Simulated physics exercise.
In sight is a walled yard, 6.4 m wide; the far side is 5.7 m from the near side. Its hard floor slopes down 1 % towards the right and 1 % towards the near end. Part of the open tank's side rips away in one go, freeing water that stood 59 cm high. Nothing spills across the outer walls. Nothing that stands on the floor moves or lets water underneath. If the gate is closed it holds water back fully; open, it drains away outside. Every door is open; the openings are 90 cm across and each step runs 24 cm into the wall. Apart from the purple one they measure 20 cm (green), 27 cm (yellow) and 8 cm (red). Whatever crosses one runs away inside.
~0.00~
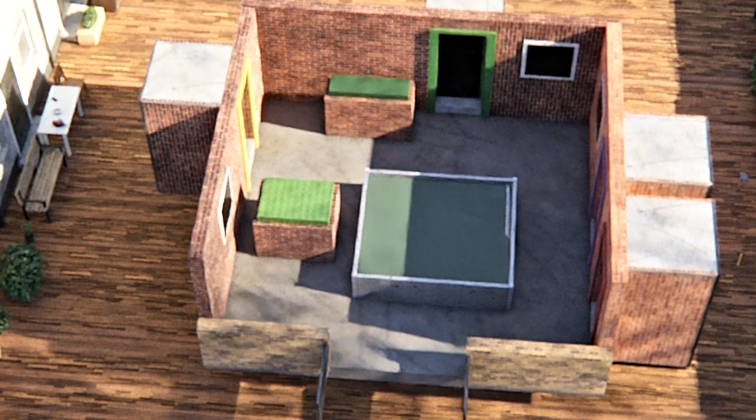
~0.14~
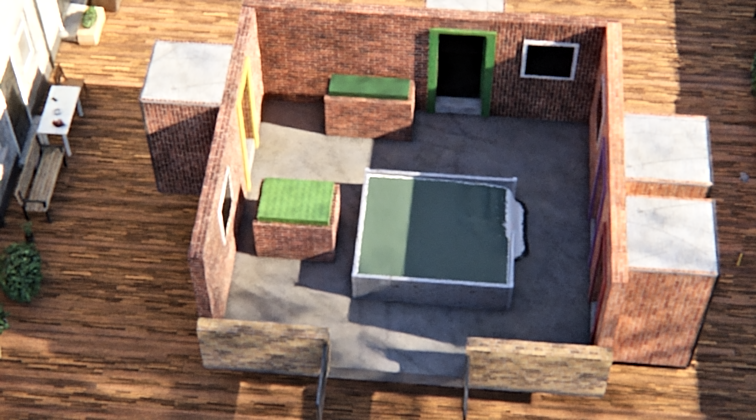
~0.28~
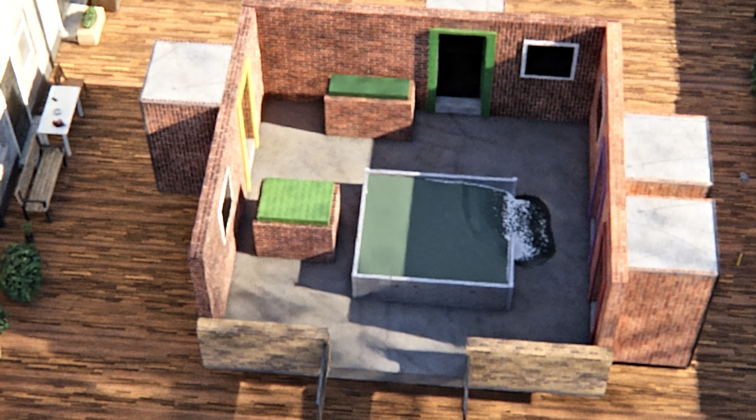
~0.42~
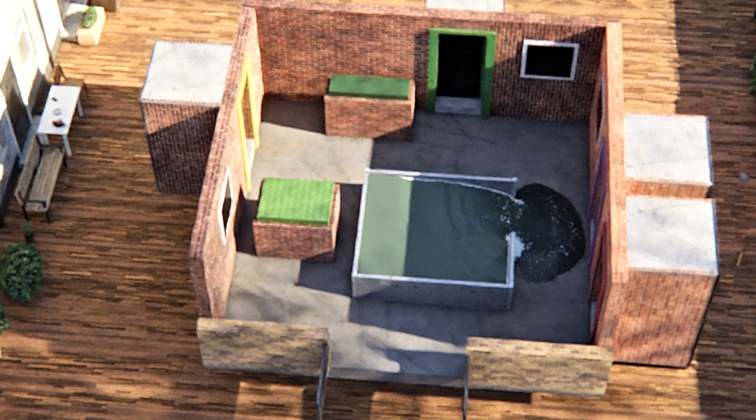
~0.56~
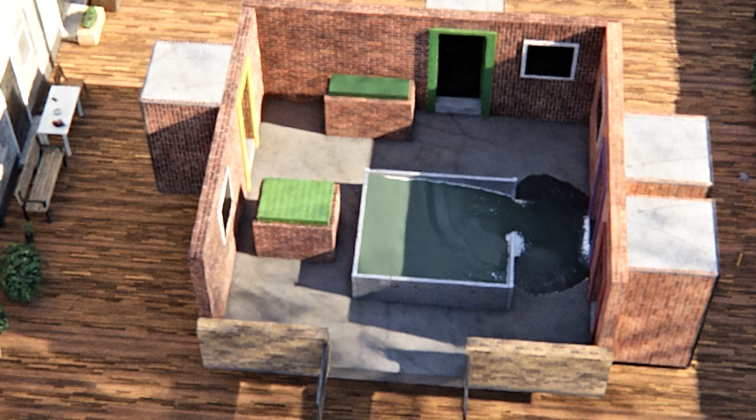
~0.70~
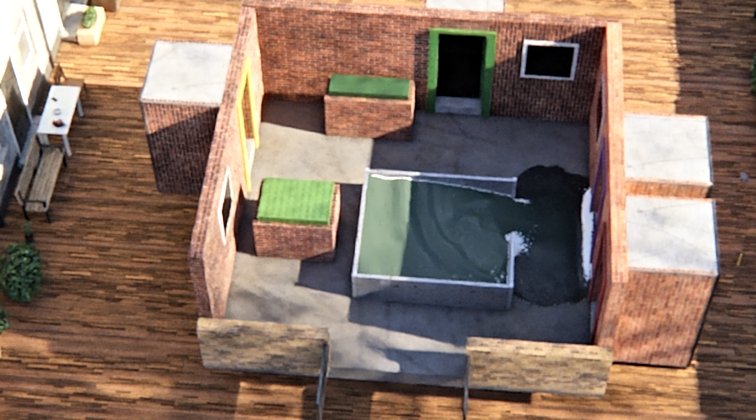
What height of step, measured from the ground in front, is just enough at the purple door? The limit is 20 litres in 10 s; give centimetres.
Some 38 cm above the ground.
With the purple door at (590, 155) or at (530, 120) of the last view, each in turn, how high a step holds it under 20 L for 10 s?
Roughly 22 and 21 cm.
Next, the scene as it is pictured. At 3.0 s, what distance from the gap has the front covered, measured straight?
Some 3.4 m out.
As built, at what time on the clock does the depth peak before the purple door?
At about 1.8 s.
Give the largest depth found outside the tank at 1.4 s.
Roughly 40 cm.
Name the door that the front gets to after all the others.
The yellow one.
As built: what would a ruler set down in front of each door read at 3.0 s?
Depths in cm: Purple 34, green 5, yellow 0, red 7.
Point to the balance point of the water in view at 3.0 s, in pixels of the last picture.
At about (476, 239).
After 1.4 s water covers 15 % of the floor, deepest (40 cm) near (586, 215); 38 cm at the purple door, 88 litres in over its 14 cm step.
After 3.0 s water covers 40 % of the floor; 34 cm at the purple door, 363 litres in over its 14 cm step.
After 10.0 s water covers 95 % of the floor, deepest (15 cm) near (576, 373); 14 cm at the purple door, 586 litres in over its 14 cm step.
At the purple door as built, the water arrived by 0.6 s and peaked near 41 cm at 1.8 s.
Run again over the same 10 s with other heights there, 51 litres in over 34 cm, 0 litres over 46.5 cm. The limit of 20 litres is kept from about 38 cm up.
